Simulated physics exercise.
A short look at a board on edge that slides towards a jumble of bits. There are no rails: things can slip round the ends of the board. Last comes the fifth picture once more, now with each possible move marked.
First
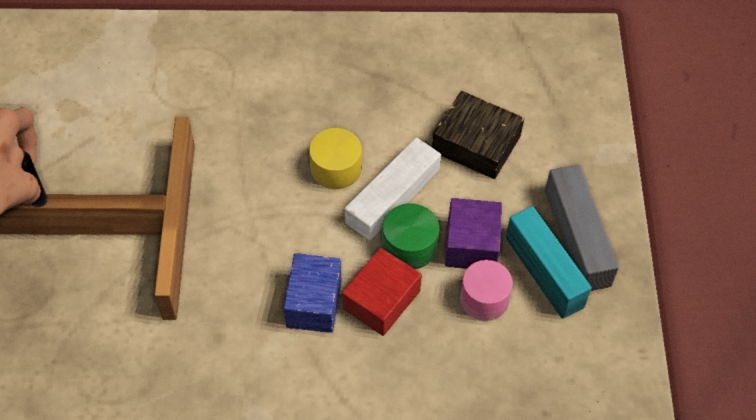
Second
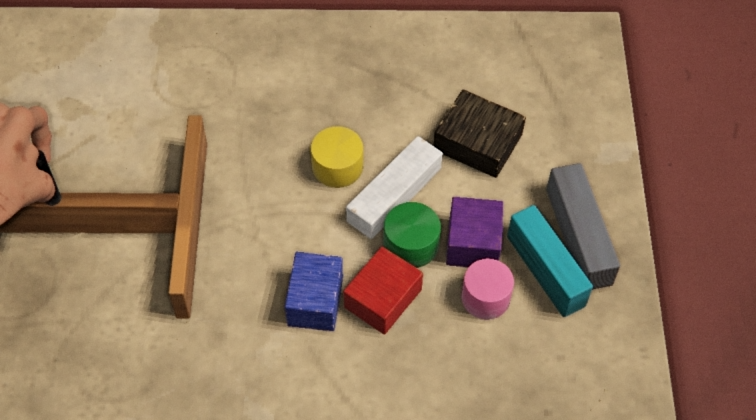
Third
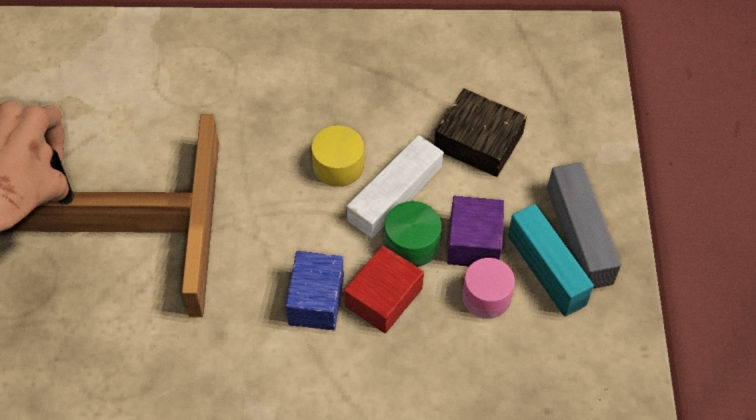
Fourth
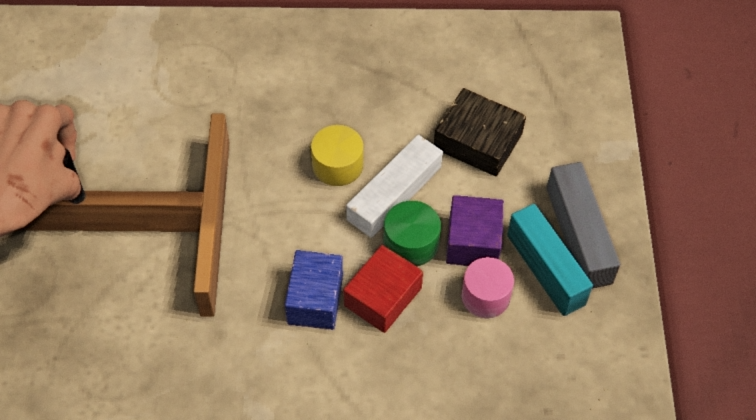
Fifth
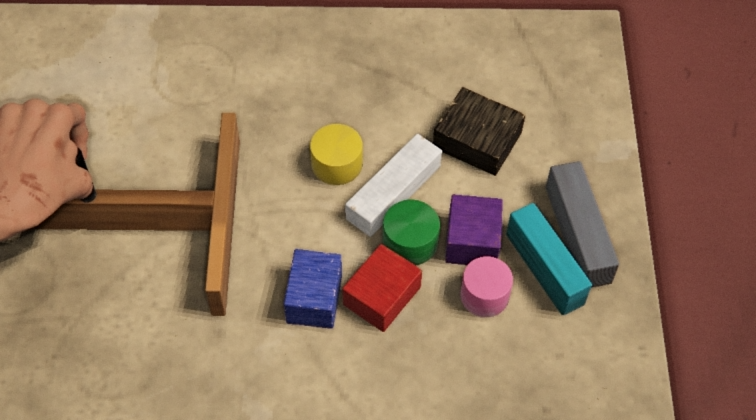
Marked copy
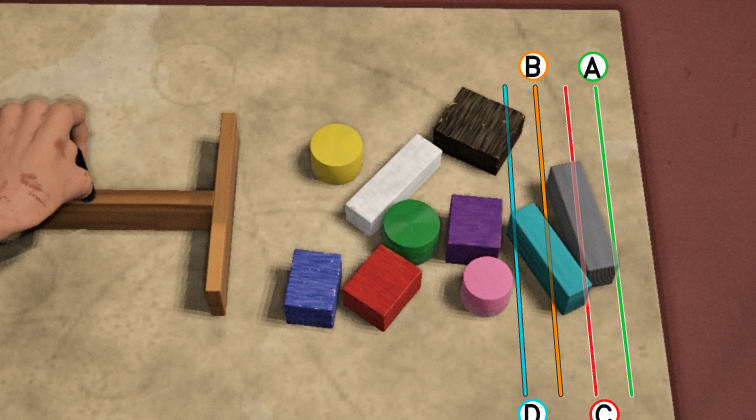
A wooden board on edge, fixed to a long handle and pushed by a hand at the left, slides steadily rightward over a stained, pale tabletop seen from above. To its right lie blue, red and purple blocks, yellow, green and pink tins, white, turquoise and grey bars, and a dark block at the top. The gap narrows while the pieces and view stay essentially still.
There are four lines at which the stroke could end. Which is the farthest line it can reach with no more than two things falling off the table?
Stop at D.
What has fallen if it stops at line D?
The grey stick goes over.
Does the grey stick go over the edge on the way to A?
Yes.
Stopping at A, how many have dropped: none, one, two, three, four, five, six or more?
Six or more.
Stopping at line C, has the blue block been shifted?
By then, yes.
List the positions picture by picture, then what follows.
White bar (393, 188); turquoise stick (547, 261); grey stick (580, 227), in the first picture.
Board (186, 200); pink tin (488, 289), in the second picture.
Board (199, 199); red block (385, 289), in the third picture.
Board (210, 198); purple block (475, 232), in the fourth picture.
Board (221, 197); blue block (314, 289); white bar (394, 185); turquoise stick (548, 258), in the fifth picture.
On the marked copy, A at (612, 229); B at (547, 228); C at (580, 229); D at (514, 228).
Taking D. A third of the way, board (328, 198); blue block (358, 289); red block (411, 287).
Two thirds of the way, board (435, 199); grey stick (594, 221); turquoise stick (584, 256).
When it is over, board (513, 200); grey stick over the edge; turquoise stick (651, 242); one fallen.
As for the rest, A drops six; B drops three; C drops four.
